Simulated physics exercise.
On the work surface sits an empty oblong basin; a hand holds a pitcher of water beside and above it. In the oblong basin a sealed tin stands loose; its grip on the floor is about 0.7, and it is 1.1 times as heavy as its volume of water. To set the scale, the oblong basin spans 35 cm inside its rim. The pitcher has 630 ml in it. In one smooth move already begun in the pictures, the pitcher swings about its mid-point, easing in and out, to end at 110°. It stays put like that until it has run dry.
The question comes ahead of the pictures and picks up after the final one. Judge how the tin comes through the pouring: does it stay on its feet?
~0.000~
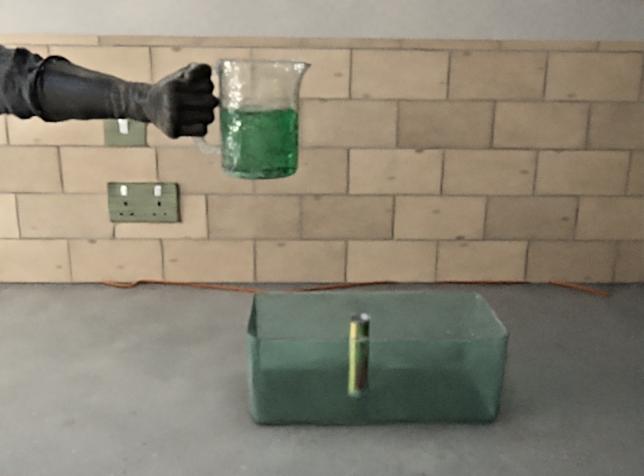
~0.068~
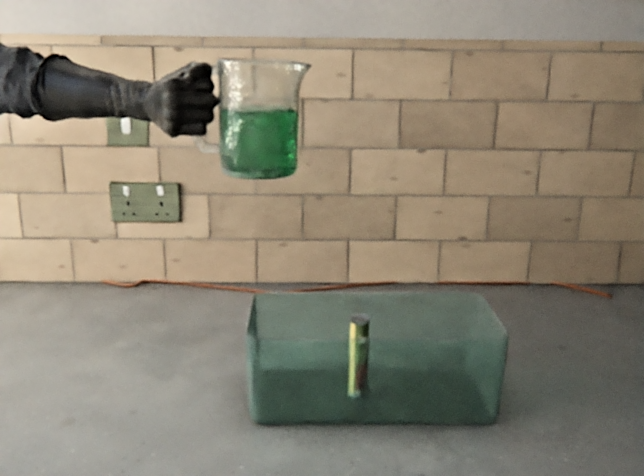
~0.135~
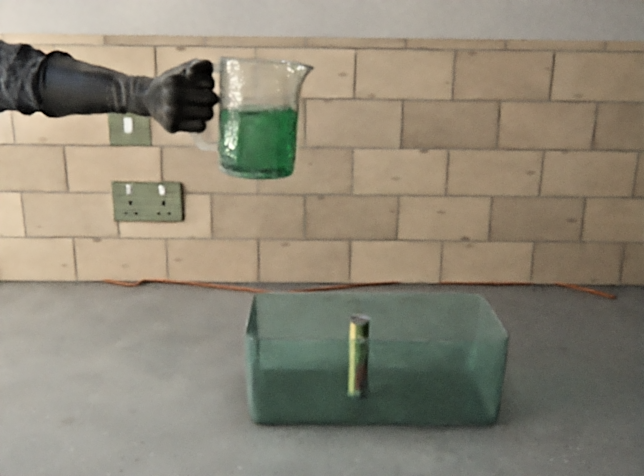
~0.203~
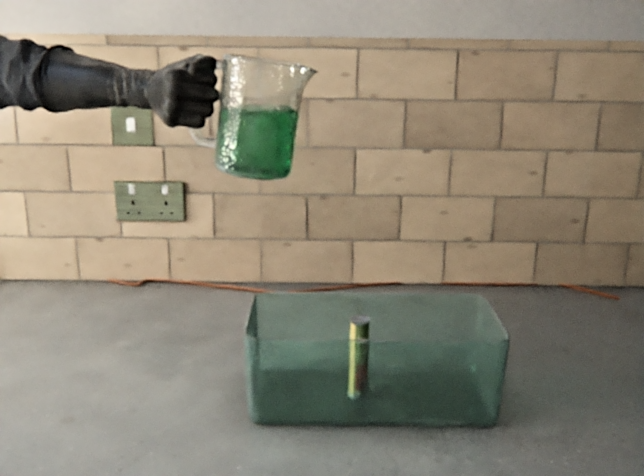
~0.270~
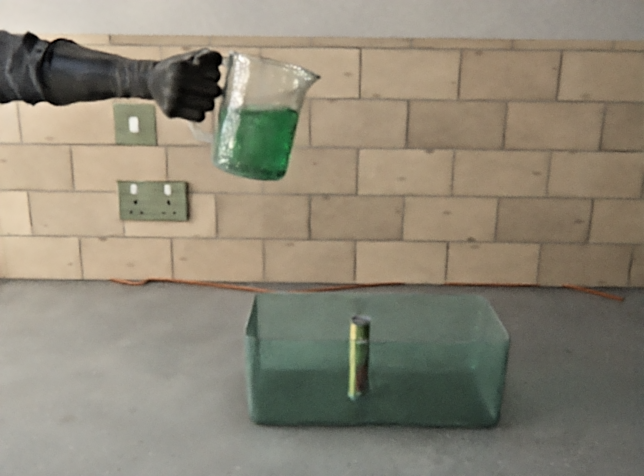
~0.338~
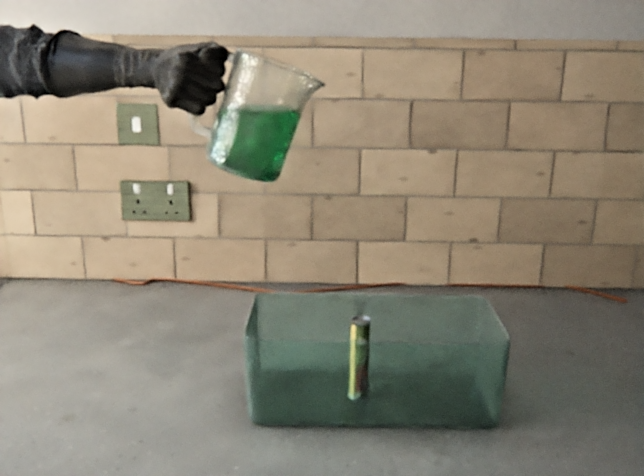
Watch, it's going to keep its feet.
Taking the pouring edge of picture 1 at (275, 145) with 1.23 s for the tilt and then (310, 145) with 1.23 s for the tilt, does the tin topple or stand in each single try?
Trial 1 - tin tips; trial 2 - tin tips.
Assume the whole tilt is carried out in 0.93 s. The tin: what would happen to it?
In that case the tin does not tip.
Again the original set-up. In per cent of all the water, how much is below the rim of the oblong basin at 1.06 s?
Around 26 per cent of the whole.
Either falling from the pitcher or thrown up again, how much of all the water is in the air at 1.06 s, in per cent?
Near 40 percent.
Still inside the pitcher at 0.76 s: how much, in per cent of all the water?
Around 94 in a hundred.
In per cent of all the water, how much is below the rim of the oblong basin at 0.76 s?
I reckon close to 0 percent of it.
After 0.76 s the tilt is 74° and 94 per cent is still to pour; the tin stands where it began.
After 1.06 s the tilt is 105° and 34 per cent is still to pour; the tin stands where it began.
After 1.38 s the tilt is 110° and 2 per cent is still to pour; the tin stands where it began.
After 1.73 s the tilt is 110° and 0 per cent is still to pour; the tin stands where it began.
In the end the tin stands where it began.
